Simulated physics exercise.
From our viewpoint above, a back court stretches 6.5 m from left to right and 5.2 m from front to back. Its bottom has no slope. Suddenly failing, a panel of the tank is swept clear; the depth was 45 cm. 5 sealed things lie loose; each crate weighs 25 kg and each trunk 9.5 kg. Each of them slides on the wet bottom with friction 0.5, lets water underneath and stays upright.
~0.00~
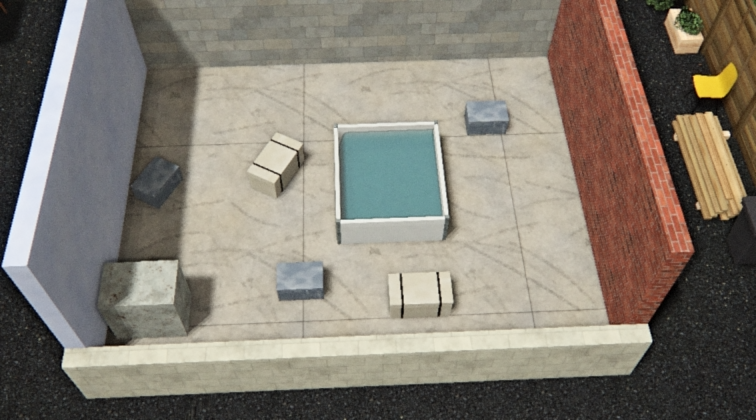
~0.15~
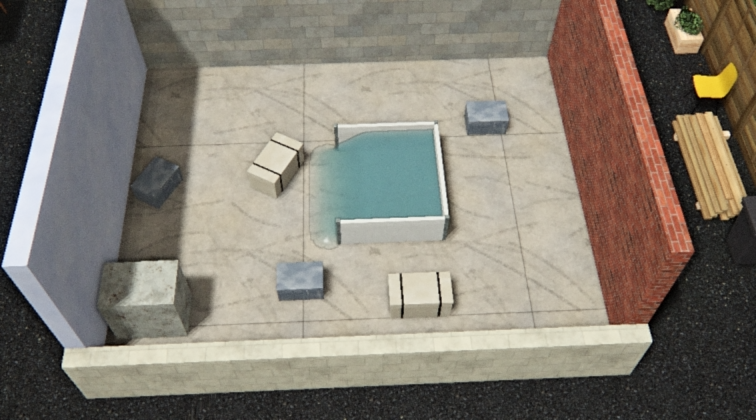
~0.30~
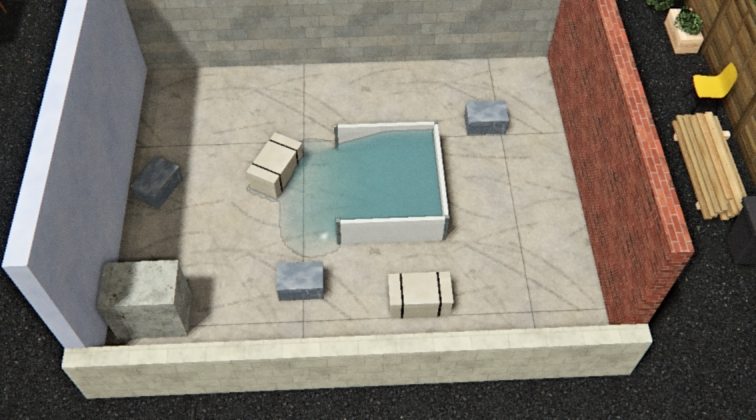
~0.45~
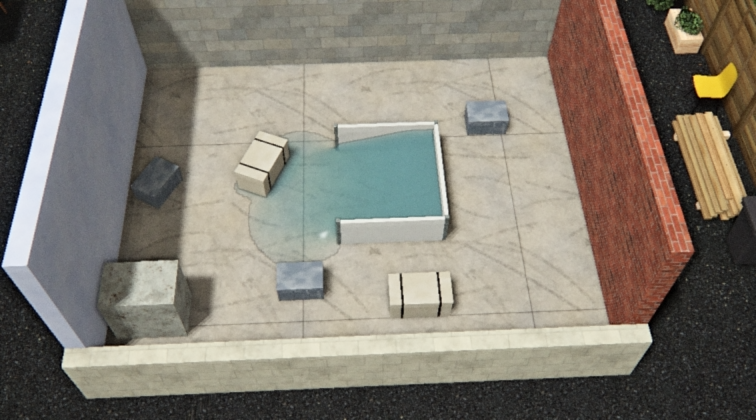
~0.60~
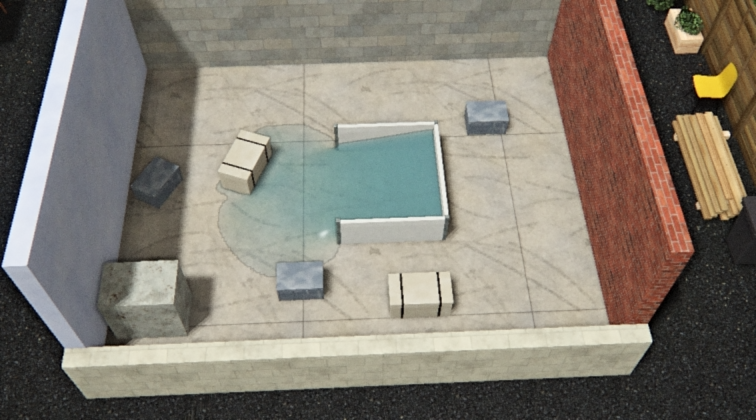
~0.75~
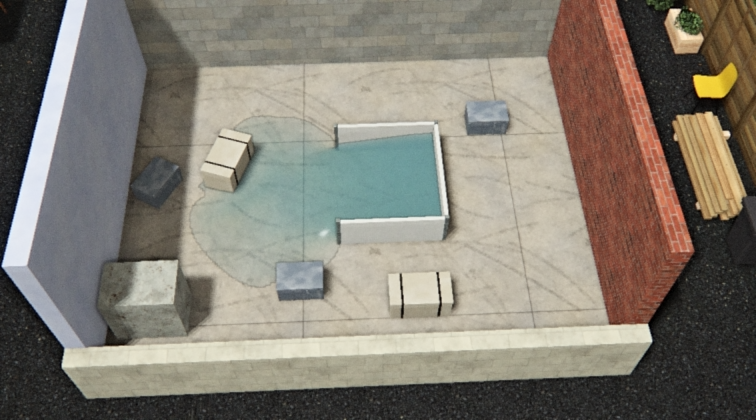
Water spreads leftward from the tank's open side across the floor, pushing a strapped beige box left.
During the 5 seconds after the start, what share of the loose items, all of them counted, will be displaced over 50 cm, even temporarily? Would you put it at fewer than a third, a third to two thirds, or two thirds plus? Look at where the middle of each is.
I would say a third to two thirds.
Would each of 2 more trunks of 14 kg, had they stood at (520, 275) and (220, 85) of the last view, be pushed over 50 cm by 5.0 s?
One by one I'd say not that far and farther than that.
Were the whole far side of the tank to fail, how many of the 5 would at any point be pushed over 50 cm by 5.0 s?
Then it comes to 0.
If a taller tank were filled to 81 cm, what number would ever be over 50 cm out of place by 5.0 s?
That would give 3.
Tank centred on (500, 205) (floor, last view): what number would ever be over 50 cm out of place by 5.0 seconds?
Then the count would be 2.
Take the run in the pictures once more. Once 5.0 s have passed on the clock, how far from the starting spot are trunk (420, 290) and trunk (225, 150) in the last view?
In that order: 0 cm, 150 cm.
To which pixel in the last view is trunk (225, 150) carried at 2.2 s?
Look about (161, 107).
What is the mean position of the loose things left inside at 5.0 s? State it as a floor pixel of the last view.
Centre of the remaining things: Roughly (339, 183).
After 1.1 s 1 of 5 are over 50 cm from their spots; 0 afloat.
After 2.2 s 1 of 5 are over 50 cm from their spots; 2 afloat.
After 3.5 s 2 of 5 are over 50 cm from their spots; 1 afloat.
After 5.0 s 2 of 5 are over 50 cm from their spots, and 2 have been at some point; 1 afloat.
